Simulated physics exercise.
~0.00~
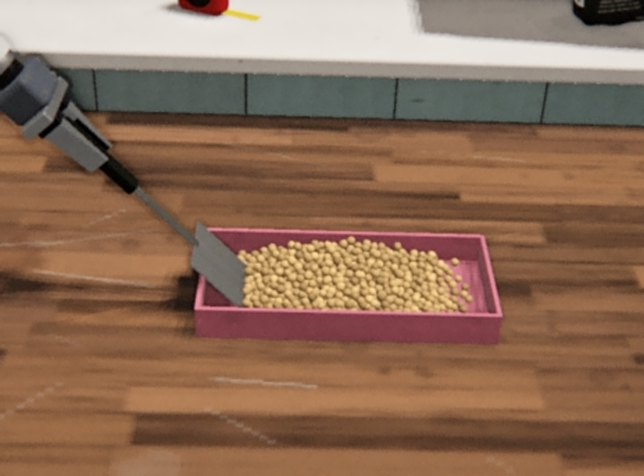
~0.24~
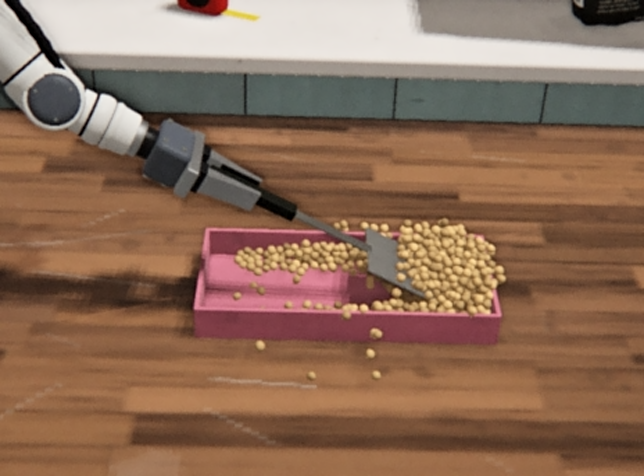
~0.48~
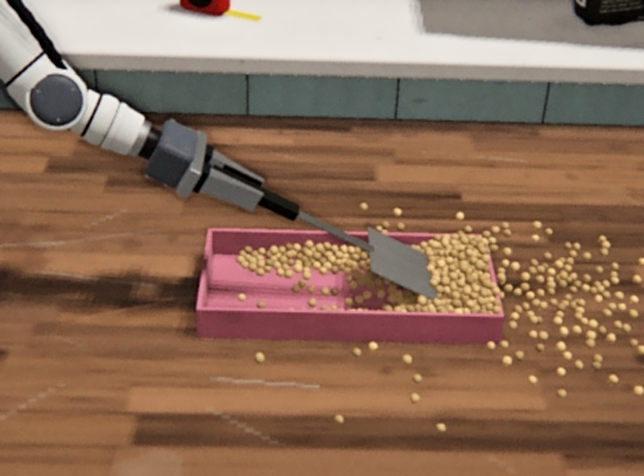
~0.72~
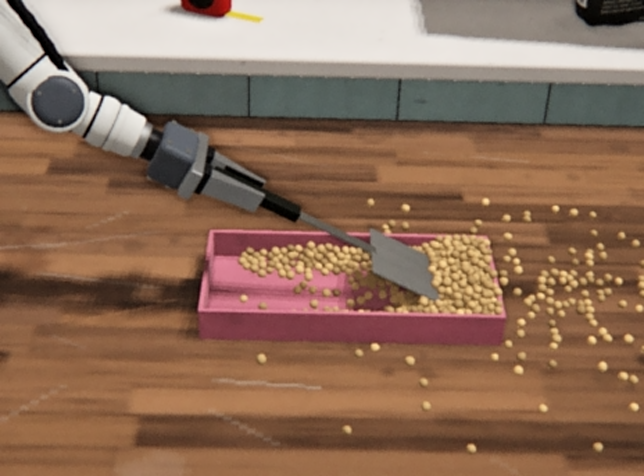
On a brown striped wooden surface, seen from above and in front, a pink rectangular tin full of pale yellow chickpeas sits before a white counter with a teal tiled edge. A white and grey robot arm reaching in from the left holds a grey turner at the tin's left end. The arm pushes the blade to the right, heaping the chickpeas at the right end and baring part of the pink bottom. The blade then stops, and many chickpeas spill over the rim and scatter rightward. Most remain in the tin, while a smaller share lies strewn across the wood.
